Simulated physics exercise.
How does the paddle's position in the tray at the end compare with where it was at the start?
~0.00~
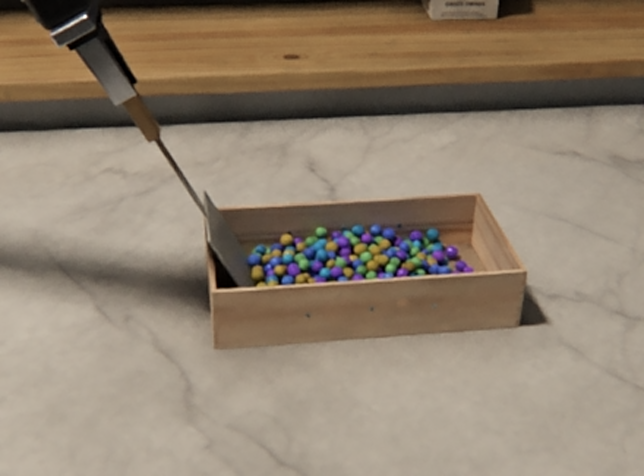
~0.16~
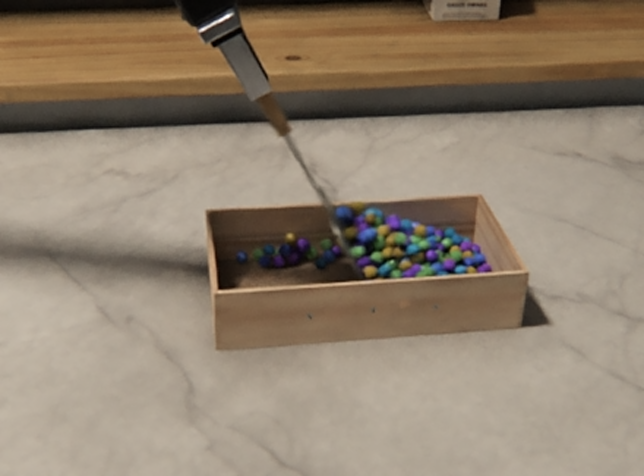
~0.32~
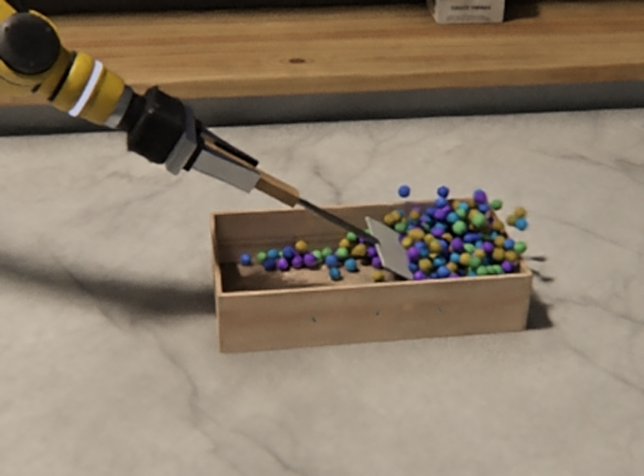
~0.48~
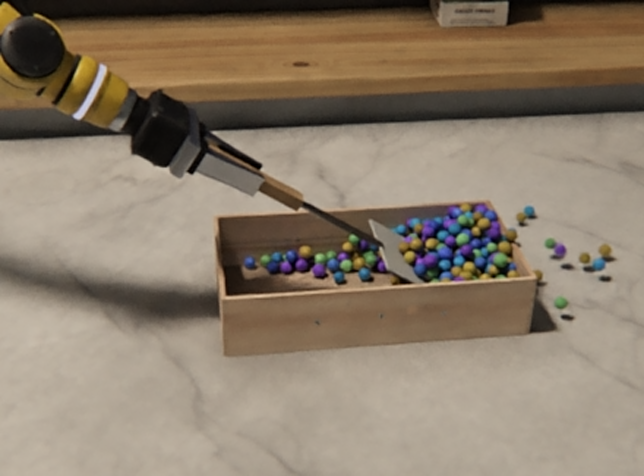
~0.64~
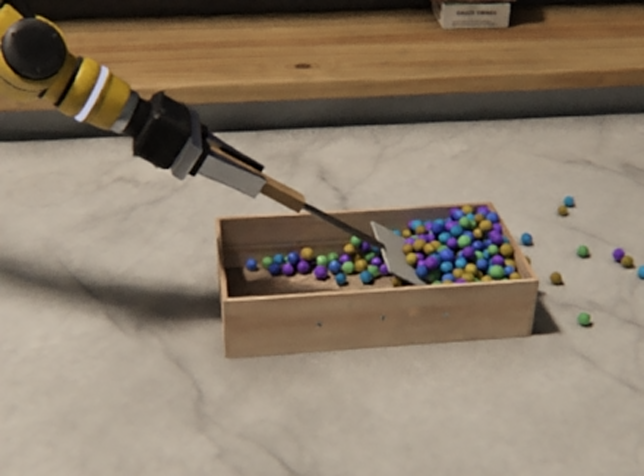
At the start the paddle is at the left end of the tray. By the end it is farther right, a little past the middle, resting against the heaped sweets.
